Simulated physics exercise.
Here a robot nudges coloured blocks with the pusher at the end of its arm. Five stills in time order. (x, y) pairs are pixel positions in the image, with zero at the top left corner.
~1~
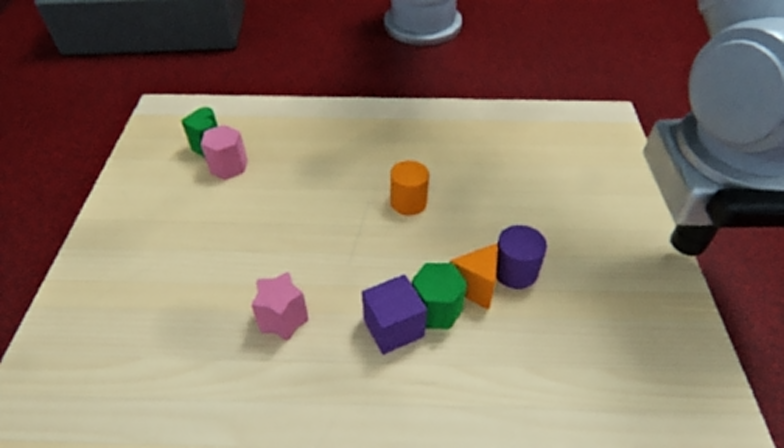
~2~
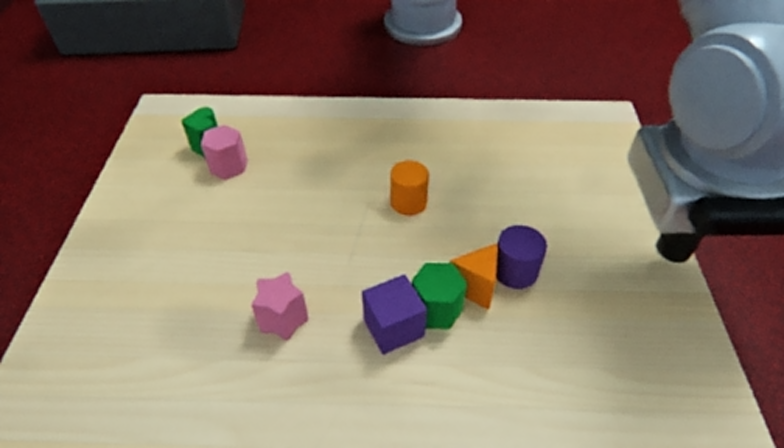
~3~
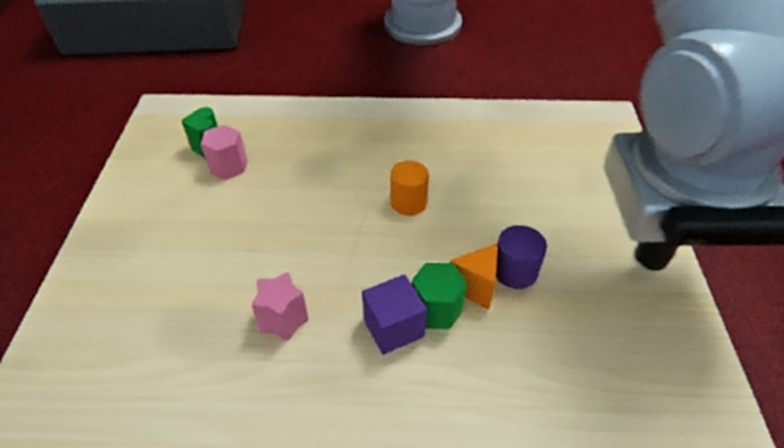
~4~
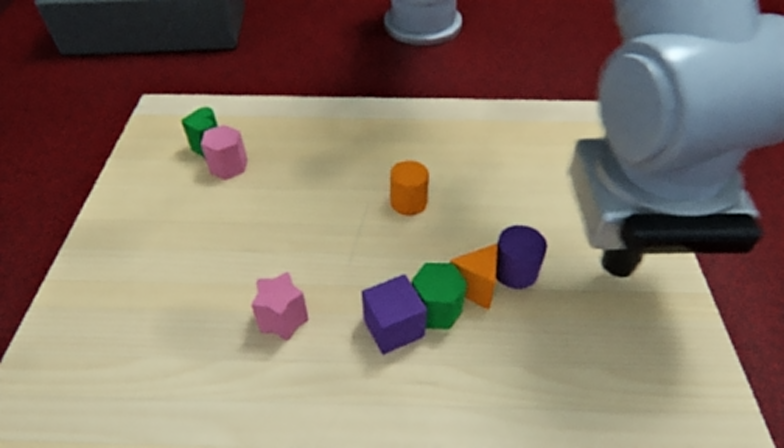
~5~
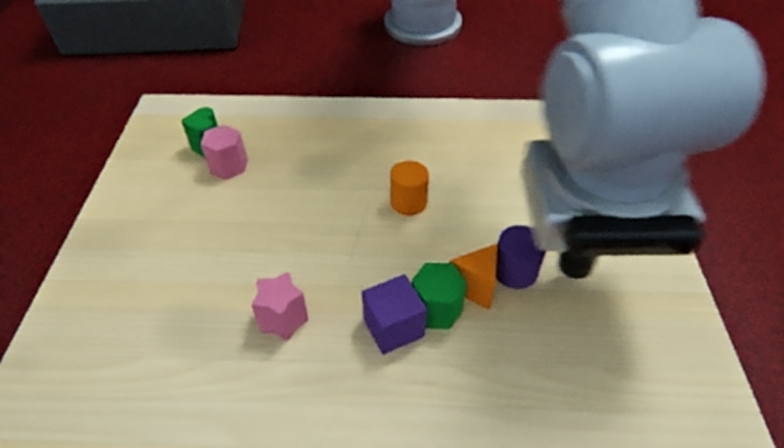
A robot arm moved left over the right side of a wooden board, bringing its dark tip close to a purple cylinder at the end of a row of coloured blocks, while all the blocks stayed still.
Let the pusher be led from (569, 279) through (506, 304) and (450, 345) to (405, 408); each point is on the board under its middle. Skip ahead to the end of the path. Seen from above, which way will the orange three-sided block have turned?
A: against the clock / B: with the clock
Answer: A.
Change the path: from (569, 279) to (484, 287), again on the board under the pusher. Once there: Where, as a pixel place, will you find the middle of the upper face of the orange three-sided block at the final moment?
When the path ends, it will be at (447, 244).
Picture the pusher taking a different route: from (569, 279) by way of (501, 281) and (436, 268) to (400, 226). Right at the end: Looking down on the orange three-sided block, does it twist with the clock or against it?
That block twists counter-clockwise.
On the path given first. One third of the way, pusher (508, 292); orange three-sided block (470, 250), turned 30° anticlockwise; purple disc (506, 239).
Two thirds of the way, pusher (451, 333); purple square block (385, 301); green hexagonal block (430, 281); orange three-sided block (470, 250), turned 30° anticlockwise; purple disc (506, 239).
At the end, pusher (405, 397); purple square block (385, 301); green hexagonal block (430, 281); orange three-sided block (470, 250), turned 30° anticlockwise; purple disc (506, 239).
